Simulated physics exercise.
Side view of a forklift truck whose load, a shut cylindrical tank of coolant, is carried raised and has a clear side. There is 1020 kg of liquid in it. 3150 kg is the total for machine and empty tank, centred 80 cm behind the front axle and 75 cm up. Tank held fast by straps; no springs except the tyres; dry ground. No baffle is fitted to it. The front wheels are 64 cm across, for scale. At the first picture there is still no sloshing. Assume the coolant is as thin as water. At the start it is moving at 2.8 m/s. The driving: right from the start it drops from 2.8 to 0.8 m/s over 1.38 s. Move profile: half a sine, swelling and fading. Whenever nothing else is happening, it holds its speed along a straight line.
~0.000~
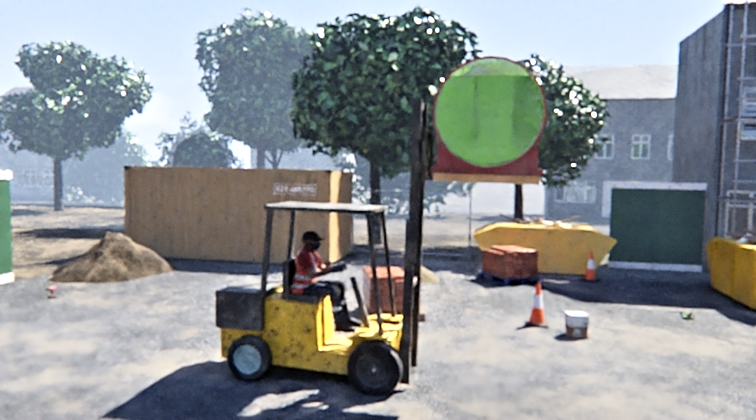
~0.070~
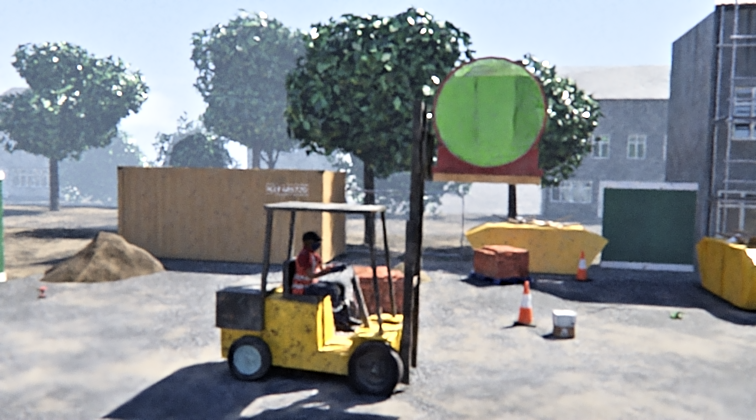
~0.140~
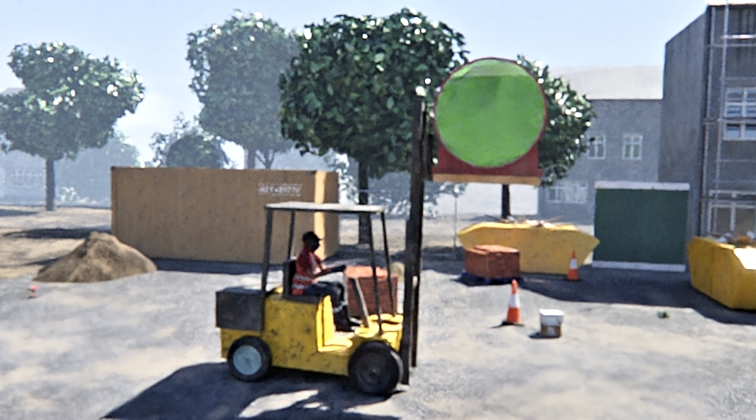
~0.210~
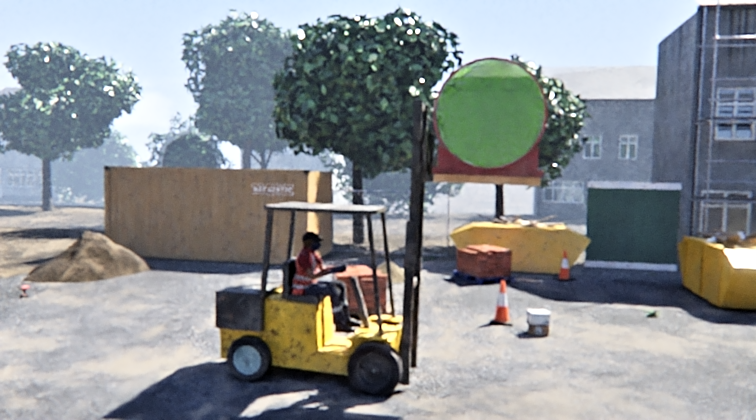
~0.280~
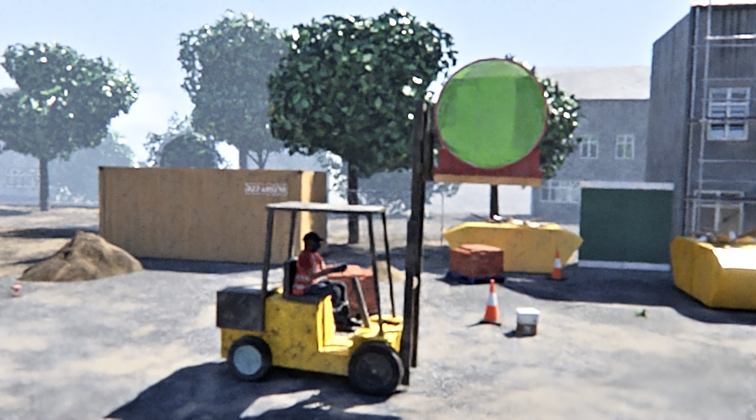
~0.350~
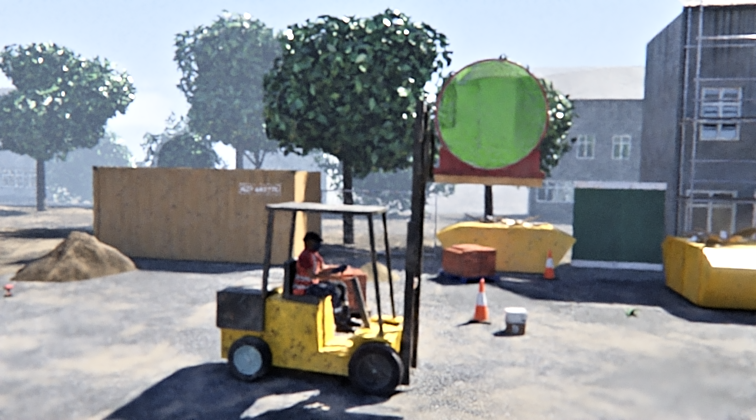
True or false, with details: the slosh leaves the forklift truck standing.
True, after a brief lift.
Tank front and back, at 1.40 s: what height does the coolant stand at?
Heights: Front 94 cm, then back 88 cm.
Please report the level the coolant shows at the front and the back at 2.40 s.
Roughly 90 cm in front and 90 cm behind.
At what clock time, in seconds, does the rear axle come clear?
Close to 0.70 seconds on the clock.
After 0.70 s the lean is 1° nose down, the rear 2 cm in the air; the liquid stands 83 cm at the back and 95 cm at the front.
After 1.40 s the lean is 3° nose down, the rear 8 cm in the air; the liquid stands 88 cm at the back and 94 cm at the front.
After 2.40 s the lean is 1° nose down, wheels down; the liquid stands 90 cm at the back and 90 cm at the front.
After 4.36 s all wheels are down again; the highest lift was 8 cm and the largest lean 3°.
